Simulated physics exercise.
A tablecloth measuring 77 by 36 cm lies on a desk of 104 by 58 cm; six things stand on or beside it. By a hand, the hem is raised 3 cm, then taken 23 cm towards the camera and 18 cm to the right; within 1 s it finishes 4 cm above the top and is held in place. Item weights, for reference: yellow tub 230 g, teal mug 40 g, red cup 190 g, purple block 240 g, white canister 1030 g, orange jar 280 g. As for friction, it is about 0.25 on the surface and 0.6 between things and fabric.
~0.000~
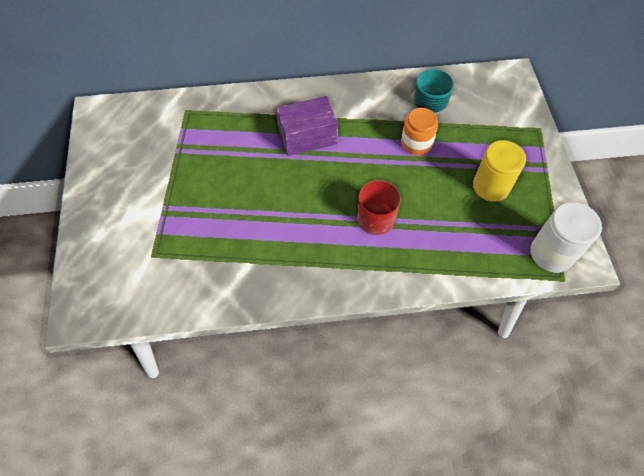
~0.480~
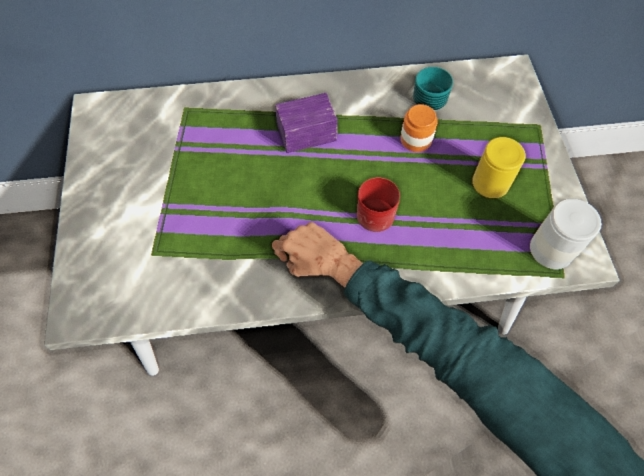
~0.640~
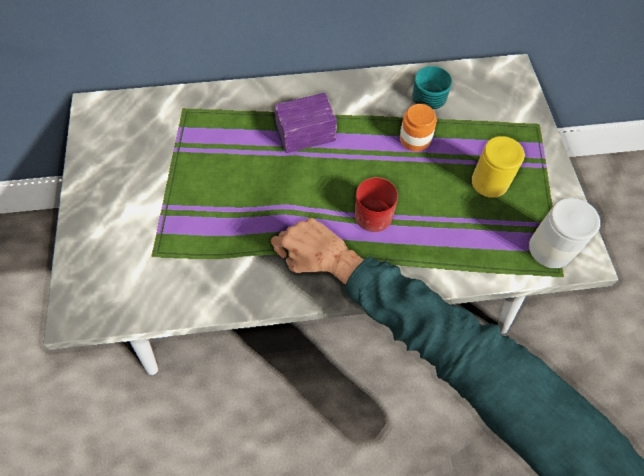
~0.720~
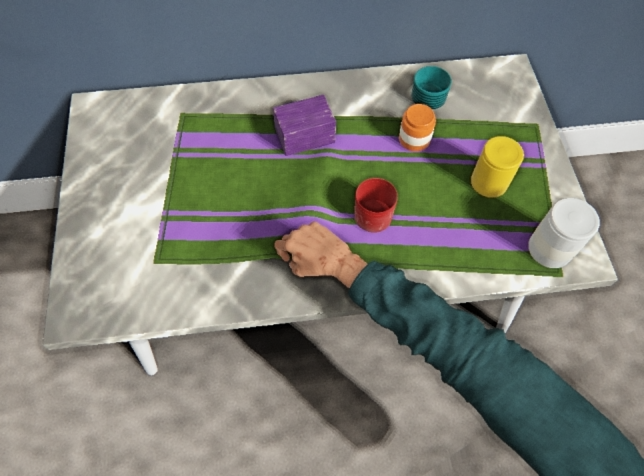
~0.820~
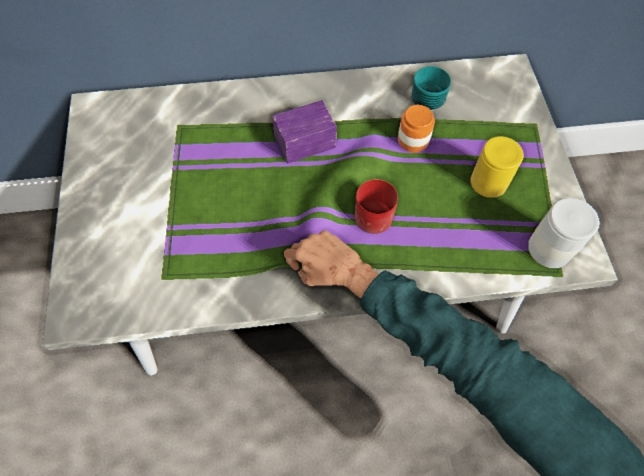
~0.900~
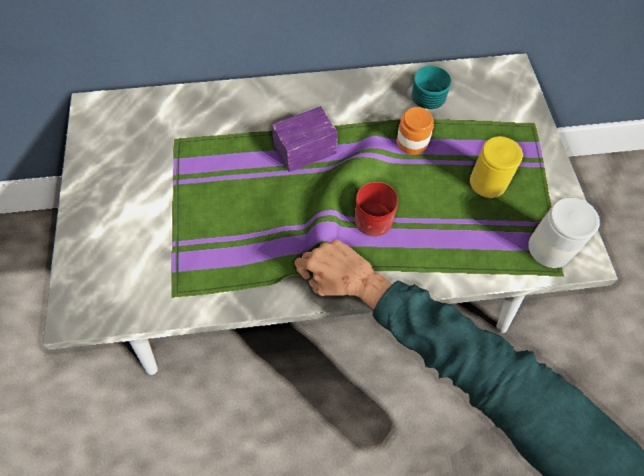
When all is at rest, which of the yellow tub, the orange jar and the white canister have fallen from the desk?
Result: I reckon the yellow tub will survive up there; I reckon the orange jar will survive up there; I reckon the white canister will survive up there.
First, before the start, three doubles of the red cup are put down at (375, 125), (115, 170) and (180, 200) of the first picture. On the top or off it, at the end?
Still on top, still on top, off the top.
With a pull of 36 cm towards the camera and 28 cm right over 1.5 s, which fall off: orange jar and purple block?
Outcome: Orange jar is still there; purple block leaves the top.
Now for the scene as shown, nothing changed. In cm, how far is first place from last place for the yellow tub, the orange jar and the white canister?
For the yellow tub it is 8 cm, for the orange jar 20 cm and for the white canister 0 cm.
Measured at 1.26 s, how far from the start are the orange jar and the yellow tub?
Shift - orange jar 10 cm, yellow tub 4 cm.
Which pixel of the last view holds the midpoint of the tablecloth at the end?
Centre in the last view: Approx. (383, 253).
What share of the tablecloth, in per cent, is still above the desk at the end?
Share within the edges: Approx. 65 %.
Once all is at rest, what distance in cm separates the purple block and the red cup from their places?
The purple block moves roughly 30 cm and the red cup ends up over the edge.
At 1.1 s, 95 % of the tablecloth is still over the top; orange jar 5 cm off its start, yellow tub 2 cm off its start, purple block 11 cm off its start.
At 1.3 s, 85 % of the tablecloth is still over the top; orange jar 10 cm off its start, yellow tub 4 cm off its start, purple block 19 cm off its start.
At 1.4 s, 75 % of the tablecloth is still over the top; orange jar 15 cm off its start at (400, 172), yellow tub 6 cm off its start at (489, 171), purple block 26 cm off its start at (295, 222).
At 1.6 s, 70 % of the tablecloth is still over the top; orange jar 17 cm off its start, yellow tub 6 cm off its start, purple block 28 cm off its start.
At 3.2 s, 65 % of the tablecloth is still over the top; orange jar 18 cm off its start at (402, 189), yellow tub 7 cm off its start at (489, 180), white canister 1 cm off its start at (579, 216), red cup over the edge.
